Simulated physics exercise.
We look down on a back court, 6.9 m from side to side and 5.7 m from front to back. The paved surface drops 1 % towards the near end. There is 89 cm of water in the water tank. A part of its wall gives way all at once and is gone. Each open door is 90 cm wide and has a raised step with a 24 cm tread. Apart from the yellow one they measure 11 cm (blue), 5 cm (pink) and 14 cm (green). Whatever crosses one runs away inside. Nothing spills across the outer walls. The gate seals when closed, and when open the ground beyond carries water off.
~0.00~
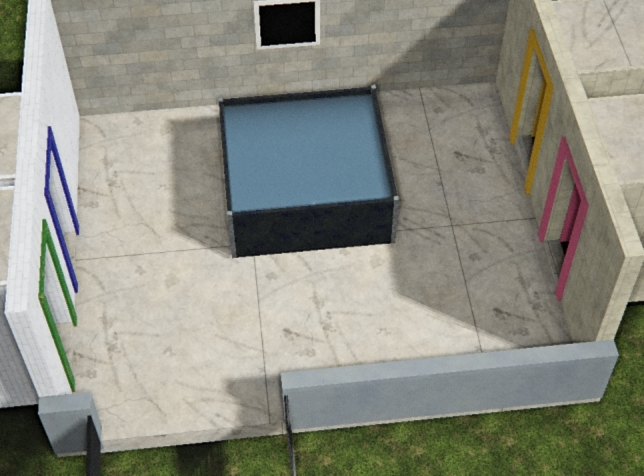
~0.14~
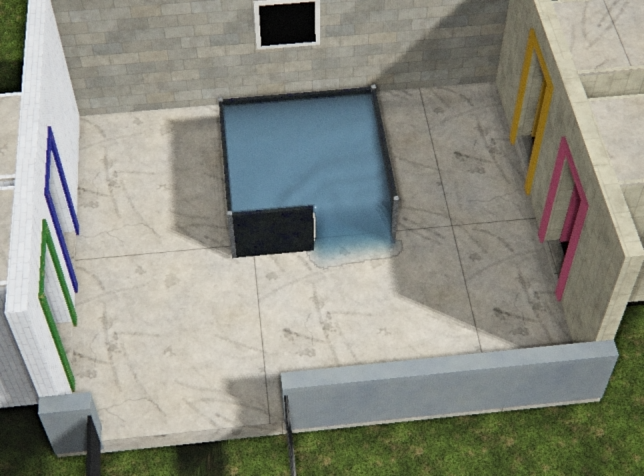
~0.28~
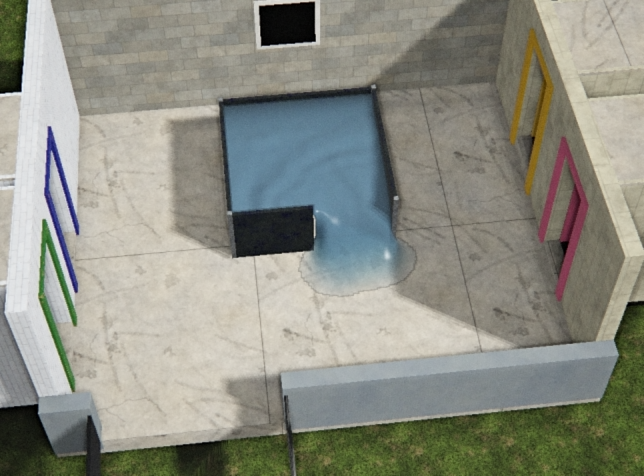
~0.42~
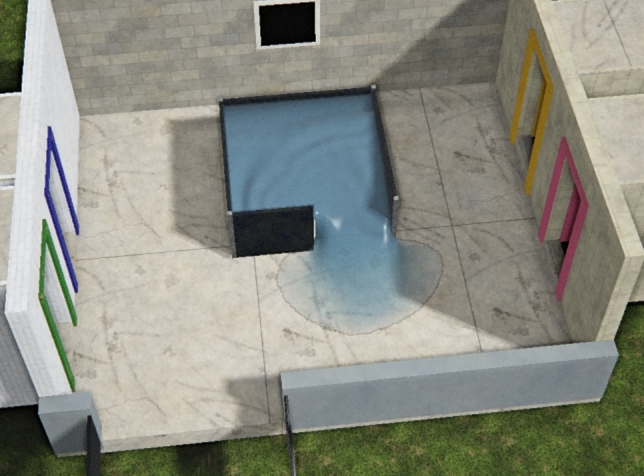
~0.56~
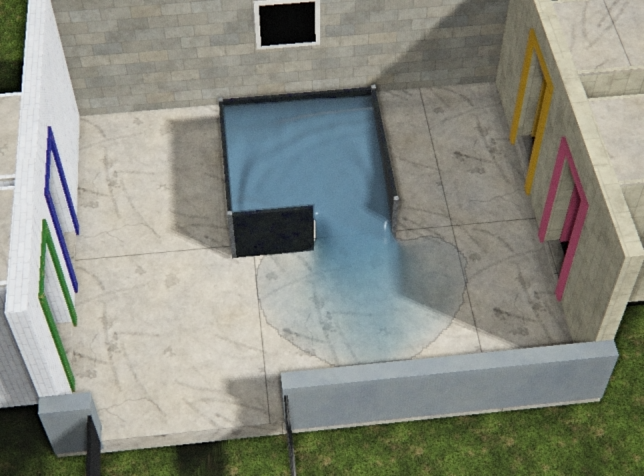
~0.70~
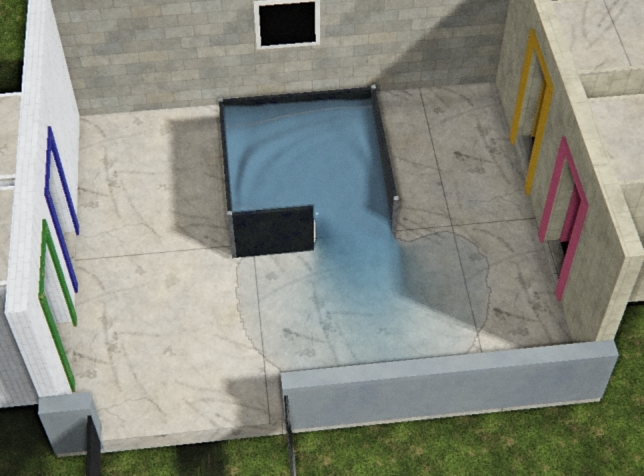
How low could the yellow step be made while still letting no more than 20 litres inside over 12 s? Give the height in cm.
Some 8.5 cm above the ground.
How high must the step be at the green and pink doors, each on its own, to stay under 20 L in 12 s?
About 12.5 cm at green and 14.5 cm at pink.
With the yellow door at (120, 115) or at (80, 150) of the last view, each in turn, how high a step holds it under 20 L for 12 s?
About 10.0 and 11.0 cm.
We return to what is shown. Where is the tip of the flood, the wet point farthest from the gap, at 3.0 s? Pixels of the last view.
Near (72, 427).
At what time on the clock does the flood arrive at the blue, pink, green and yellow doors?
Arrival: Blue 3.4 s, pink 1.4 s, green 2.8 s, yellow 3.0 s.
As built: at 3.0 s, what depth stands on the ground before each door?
In cm: Blue 0, pink 13, green 19, yellow 2.
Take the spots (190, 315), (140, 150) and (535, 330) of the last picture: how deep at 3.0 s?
In that order: 2, 0 and 34 cm.
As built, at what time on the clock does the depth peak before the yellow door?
At about 9.5 s.
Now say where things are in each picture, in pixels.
The first picture shows the water tank at (305, 152) is whole and still, 89 cm deep; the yellow door at (530, 121) is dry.
In the second picture, water pours out at (353, 232) and has run 0.3 m, to (324, 263); about 7 cm deep outside, 89 cm at the back.
In the third picture, the front is at (341, 292), 0.8 m from the gap at (353, 232); 1.0 m2 of floor is wet, 89 cm left at the back.
In the fourth picture, the front is at (351, 330), 1.5 m from the gap at (353, 233); 2.5 m2 of floor is wet, 88 cm left at the back.
In the fifth picture, water pours out at (353, 233) and has run 2.2 m, to a hidden place; about 7 cm deep outside, 81 cm at the back.
In the sixth picture, water pours out at (353, 232) and has run 2.6 m, to a hidden place; about 6 cm deep outside, 75 cm at the back; the yellow door at (530, 121), 3.1 m from the gap, is still 1.9 m from the nearest water.
After 1.4 s water covers 30 % of the floor, deepest (48 cm) near (383, 396); it has not reached the yellow door.
After 3.0 s water covers 50 % of the floor, deepest (43 cm) near (567, 377); it has not reached the yellow door.
After 12.0 s water covers 100 % of the floor, deepest (15 cm) near (74, 380); 9 cm at the yellow door, 0 litres in over its 21 cm step.
At the yellow door as built, the water arrived by 3.1 s and peaked near 14 cm at 9.6 s.
Run again over the same 12 s with other heights there, 30 litres in over 7.5 cm, 11 litres over 10 cm. The limit of 20 litres is kept from about 8.5 cm up.
